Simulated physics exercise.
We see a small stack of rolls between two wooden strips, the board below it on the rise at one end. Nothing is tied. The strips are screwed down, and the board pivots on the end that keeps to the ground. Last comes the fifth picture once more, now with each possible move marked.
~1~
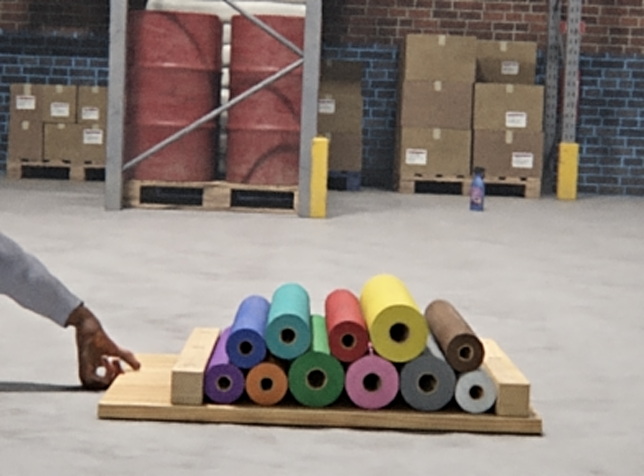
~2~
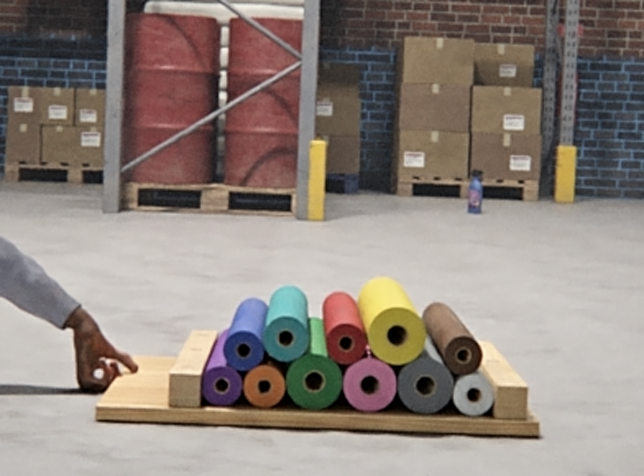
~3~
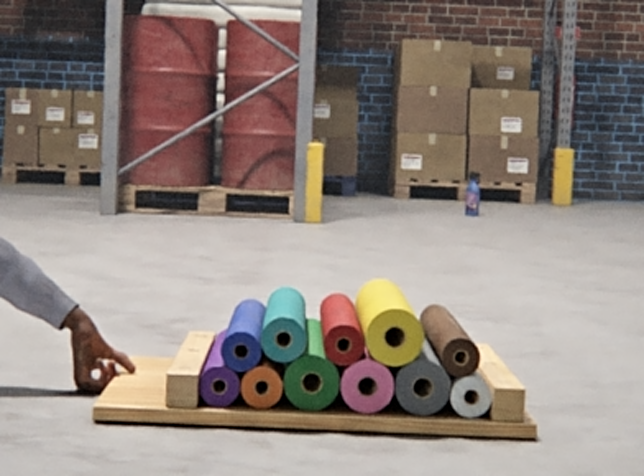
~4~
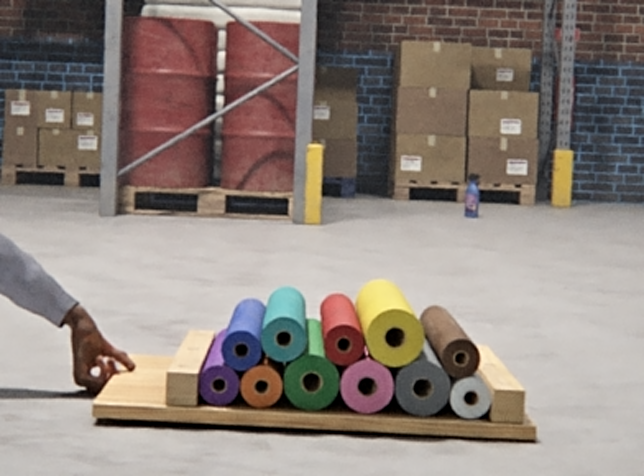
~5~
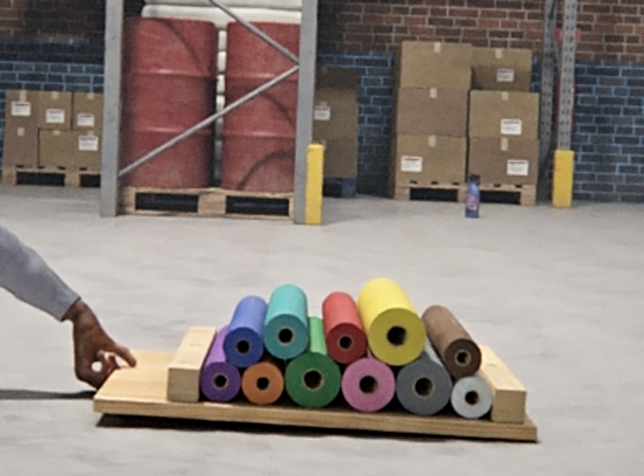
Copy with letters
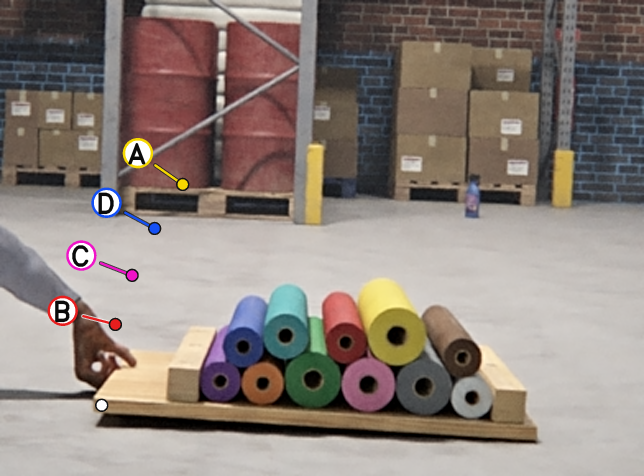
In a warehouse, a hand held the left end of a wooden board stacked with colourful rolls between two wooden strips, and barely raised that end while the rolls stayed in place.
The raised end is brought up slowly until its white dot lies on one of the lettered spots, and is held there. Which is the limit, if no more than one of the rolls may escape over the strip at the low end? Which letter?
Lift it to D and no more.
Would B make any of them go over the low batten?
No, at B.
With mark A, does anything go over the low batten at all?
Yes, at A.
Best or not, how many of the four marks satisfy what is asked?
The number is three.
On the marked copy, A at (183, 185); B at (115, 324); C at (132, 275); D at (155, 229); the white dot at (102, 405).
Taking D. A third of the way, board at 16°.
Two thirds of the way, board at 26°.
When it is over, board at 26°, one over the low batten (brown).
As for the rest, A three over the low batten (red, brown, yellow); B none over the low batten; C one over the low batten (brown).
